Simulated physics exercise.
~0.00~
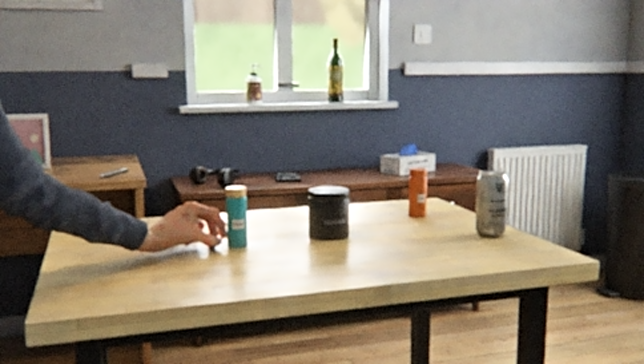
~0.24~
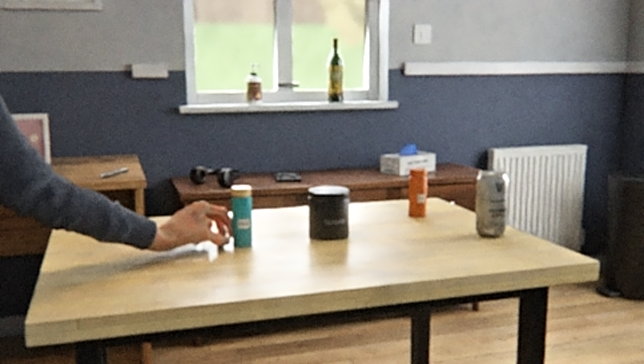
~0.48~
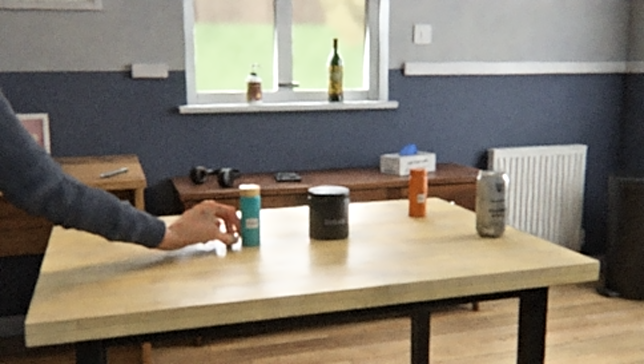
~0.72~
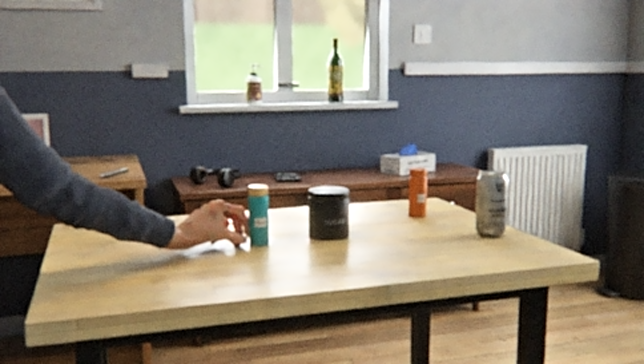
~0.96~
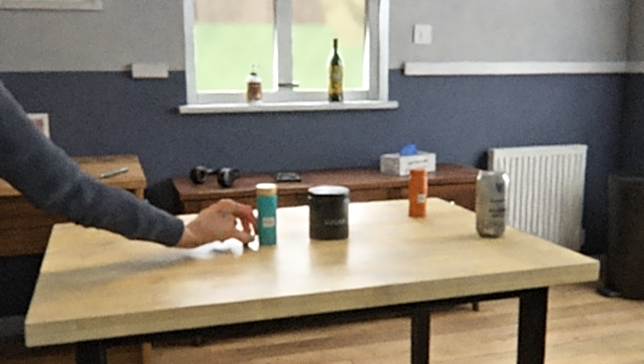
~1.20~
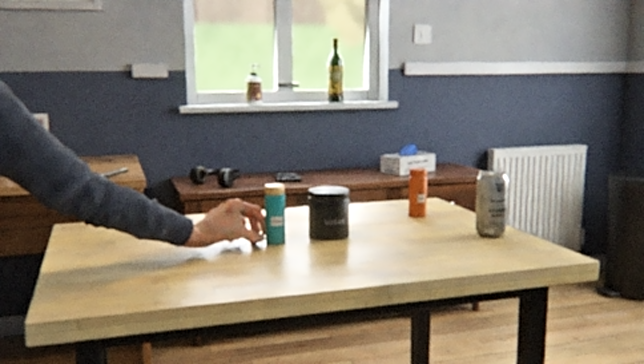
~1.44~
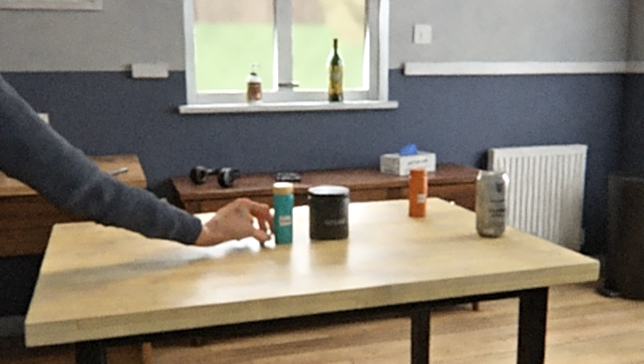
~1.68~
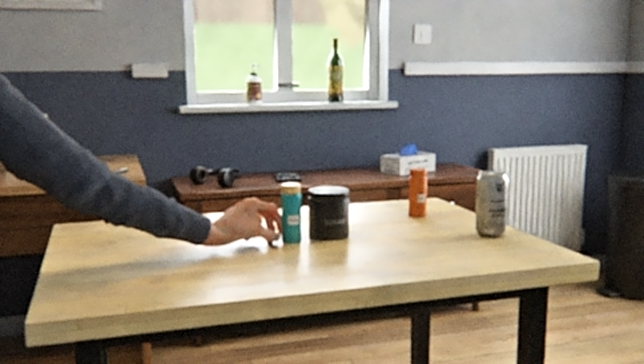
A hand slowly pushes an upright turquoise shaker right across the table, near a black jar.
